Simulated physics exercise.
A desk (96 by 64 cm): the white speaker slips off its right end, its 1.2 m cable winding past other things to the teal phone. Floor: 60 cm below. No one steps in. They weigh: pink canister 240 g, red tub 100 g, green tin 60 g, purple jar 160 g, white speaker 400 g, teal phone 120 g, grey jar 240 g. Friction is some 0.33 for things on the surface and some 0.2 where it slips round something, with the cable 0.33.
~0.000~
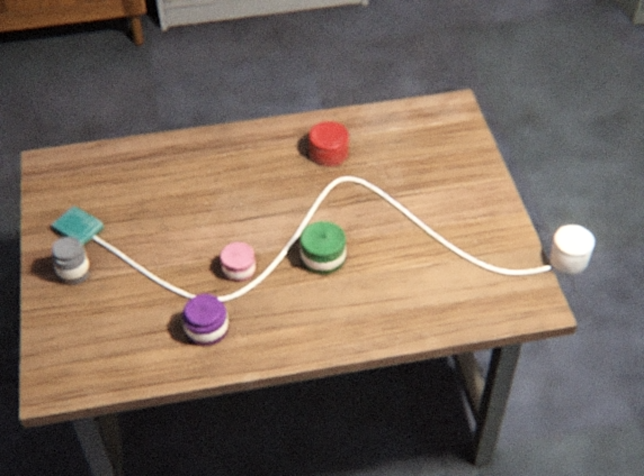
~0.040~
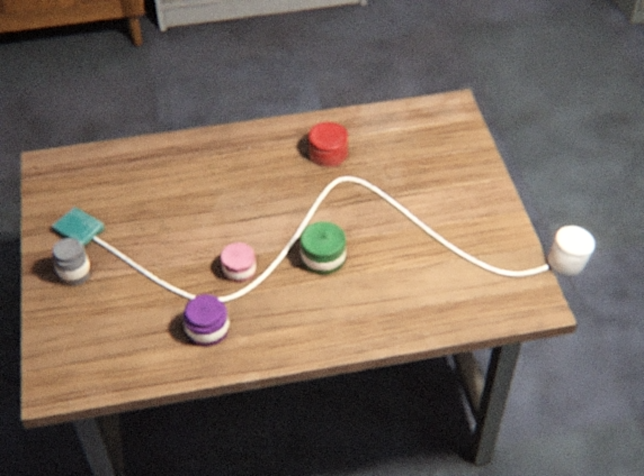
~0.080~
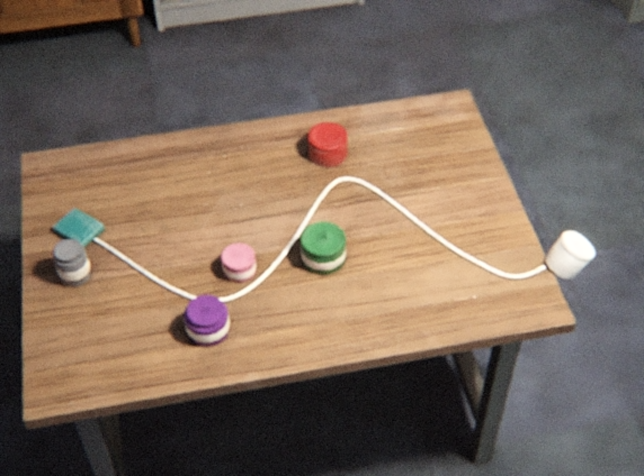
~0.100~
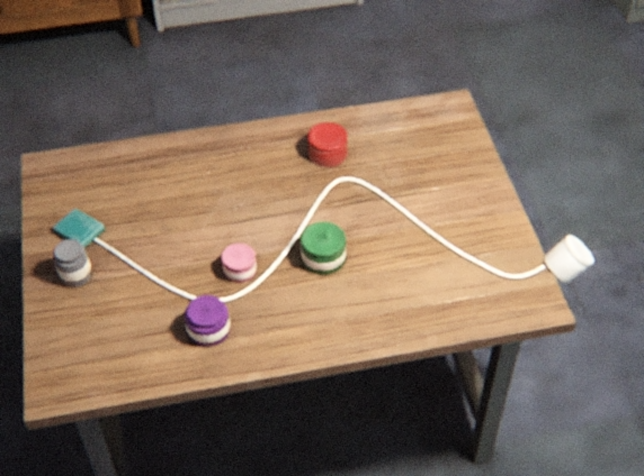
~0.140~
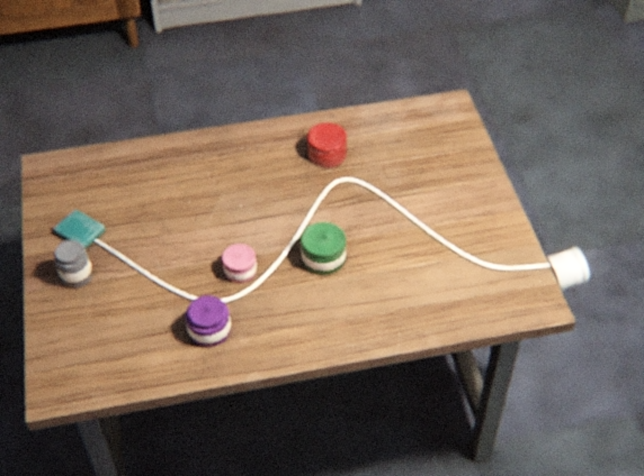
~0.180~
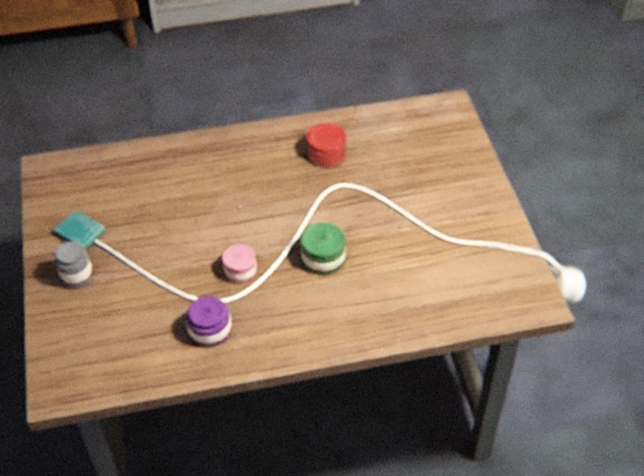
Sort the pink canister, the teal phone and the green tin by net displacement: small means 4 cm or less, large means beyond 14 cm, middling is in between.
Pink canister: Middling; teal phone: Large; green tin: Large.
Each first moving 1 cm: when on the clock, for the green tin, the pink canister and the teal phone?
Times, approx.: Green tin 0.30 s; pink canister 0.34 s; teal phone 0.32 s.
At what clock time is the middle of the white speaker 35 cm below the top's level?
Time: 0.34 s.
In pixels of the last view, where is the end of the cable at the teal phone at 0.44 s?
Somewhere about (199, 262) in the final view.
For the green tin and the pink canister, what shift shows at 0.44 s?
I'd say the green tin is some 20 cm out, the pink canister some 6 cm.
After 0.4 s, the cable's tail end at (199, 262); teal phone 21 cm off its start, green tin 18 cm off its start, pink canister 6 cm off its start.
After 0.7 s, the cable's tail end at (410, 295); teal phone 62 cm off its start, green tin over the edge, pink canister 8 cm off its start.
After 0.9 s, the cable's tail end at (540, 308); teal phone 87 cm off its start at (534, 330), green tin over the edge, pink canister 8 cm off its start at (248, 224).
After 1.2 s, the cable has left the top; teal phone over the edge, green tin over the edge, pink canister 8 cm off its start.
After 2.4 s, the cable has left the top; teal phone over the edge, green tin over the edge, pink canister 8 cm off its start at (248, 224), white speaker over the edge.
